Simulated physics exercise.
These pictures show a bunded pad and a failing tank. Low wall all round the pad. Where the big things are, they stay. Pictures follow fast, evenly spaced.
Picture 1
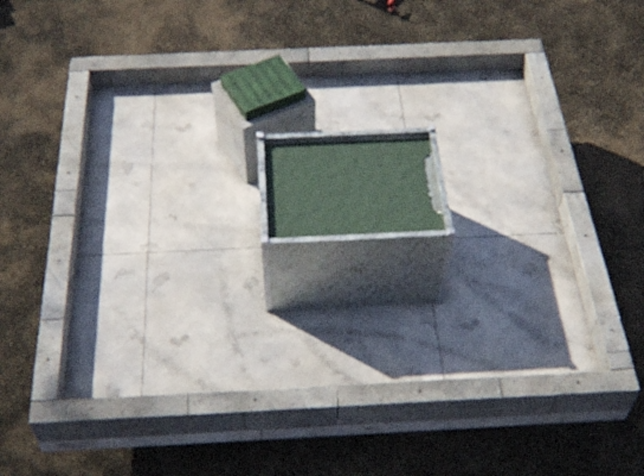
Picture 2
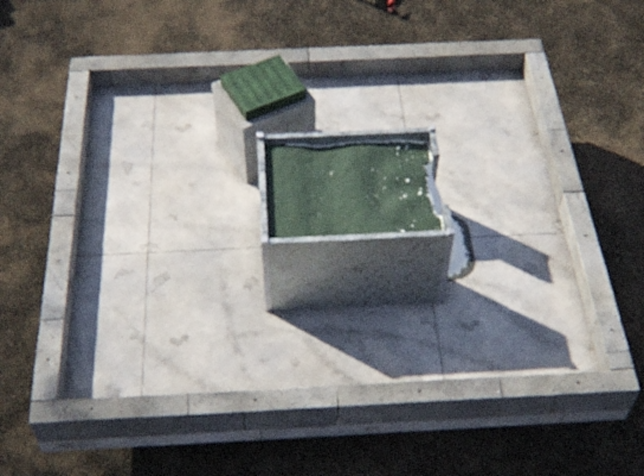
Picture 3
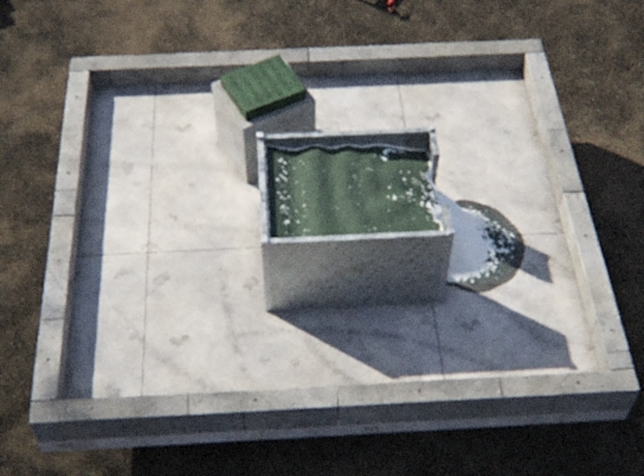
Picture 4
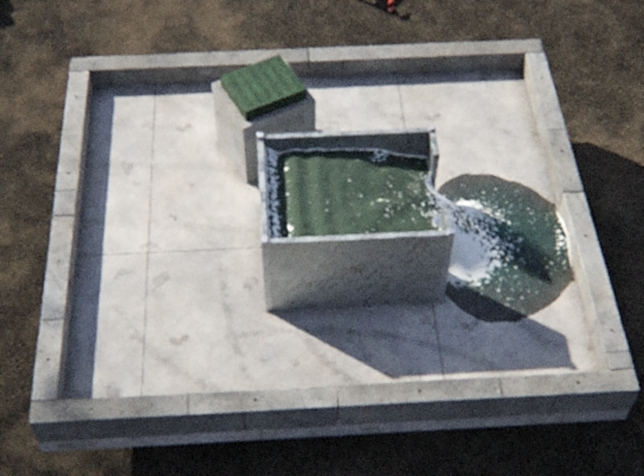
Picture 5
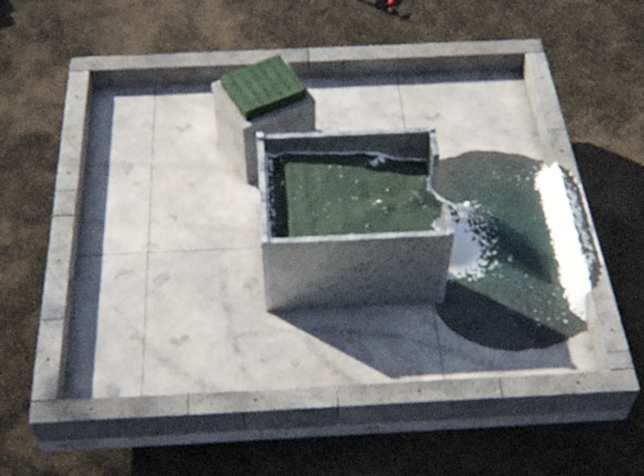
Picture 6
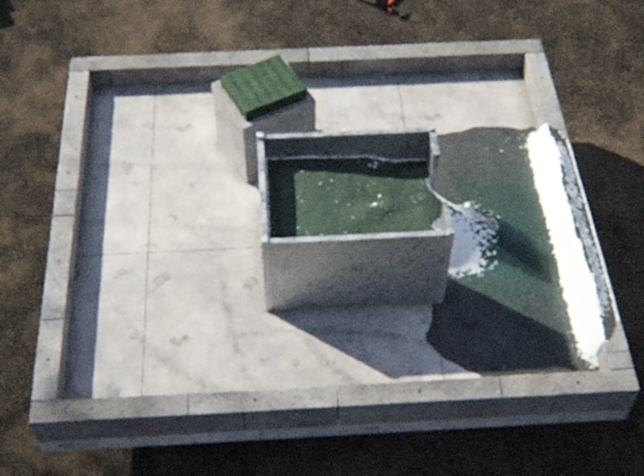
On a low-walled concrete pad, water pours from a gap in the right side of an open tank beside a smaller green-topped block, spreads rightward in a widening pool, and splashes white along the right wall as the tank's level drops.
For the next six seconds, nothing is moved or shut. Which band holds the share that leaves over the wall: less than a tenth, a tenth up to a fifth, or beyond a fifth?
The spill-over comes to ten to twenty percent.
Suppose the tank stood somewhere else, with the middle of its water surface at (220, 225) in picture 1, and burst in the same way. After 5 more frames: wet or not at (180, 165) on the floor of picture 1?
Outcome at that point: Unwetted.
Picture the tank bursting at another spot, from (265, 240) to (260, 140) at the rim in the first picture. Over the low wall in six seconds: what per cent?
Estimated share: Roughly 22 %.
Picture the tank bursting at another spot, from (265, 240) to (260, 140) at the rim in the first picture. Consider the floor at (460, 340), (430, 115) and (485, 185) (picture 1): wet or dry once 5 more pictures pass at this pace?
Going through them in order gives still bare, still bare, still bare.
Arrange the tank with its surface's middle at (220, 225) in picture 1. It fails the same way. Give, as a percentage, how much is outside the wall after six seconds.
Measured share: Close to 6 per cent.
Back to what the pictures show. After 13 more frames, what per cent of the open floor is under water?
I'd estimate some 50 per cent.
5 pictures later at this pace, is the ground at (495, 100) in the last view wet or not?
My call: Swamped.
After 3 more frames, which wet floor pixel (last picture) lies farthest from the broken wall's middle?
Around (513, 71).
A moment on, water covers 25 % of the floor; the low wall has let 2 % over.
Next, water covers 30 % of the floor; the low wall has let 5 % over.
Then, water covers 45 % of the floor; the low wall has let 15 % over.
Later, water covers 70 % of the floor; the low wall has let 16 % over.
In the end, water covers 85 % of the floor; the low wall has let 16 % over.
